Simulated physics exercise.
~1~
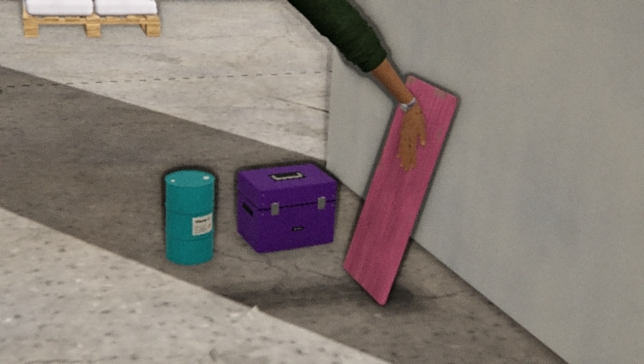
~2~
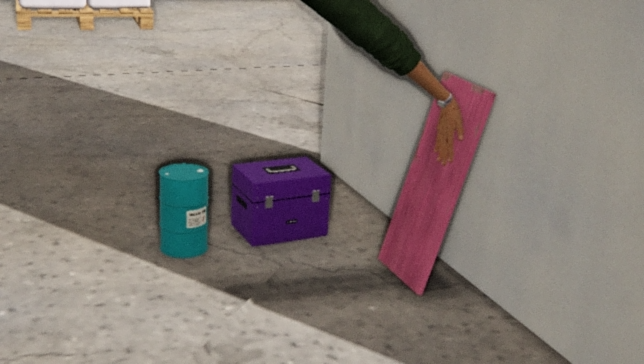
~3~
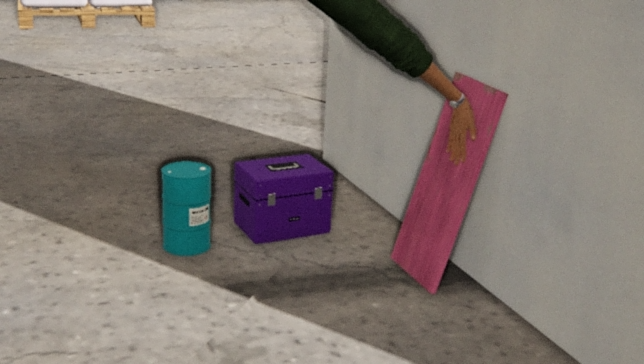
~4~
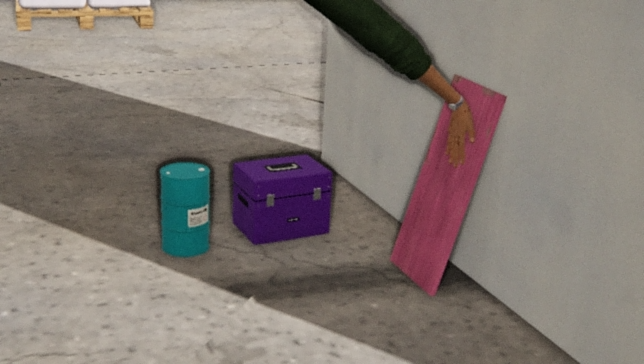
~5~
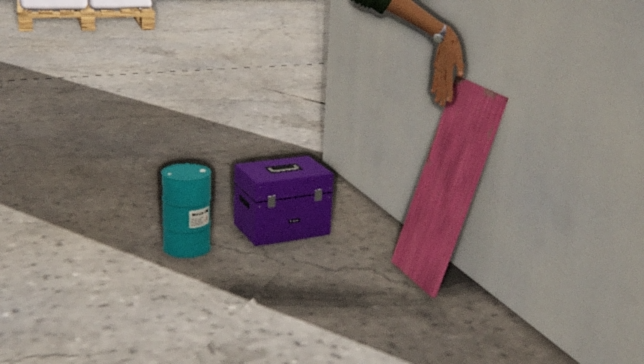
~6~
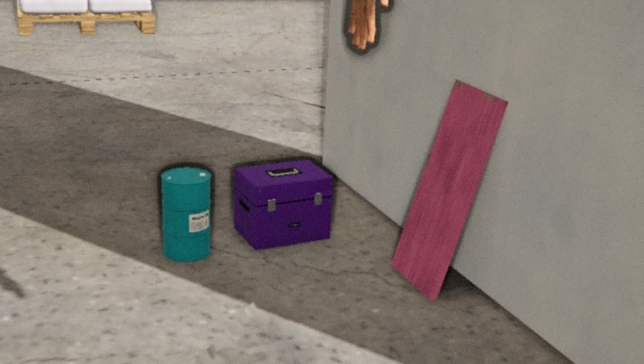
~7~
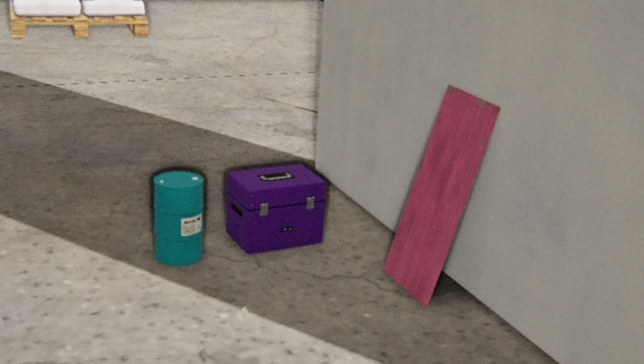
A pink board was moved to the right by a hand and leaned against a gray wall, near a purple toolbox and a turquoise canister. The hand then let go and drew back out of view, and the board stayed leaning there.
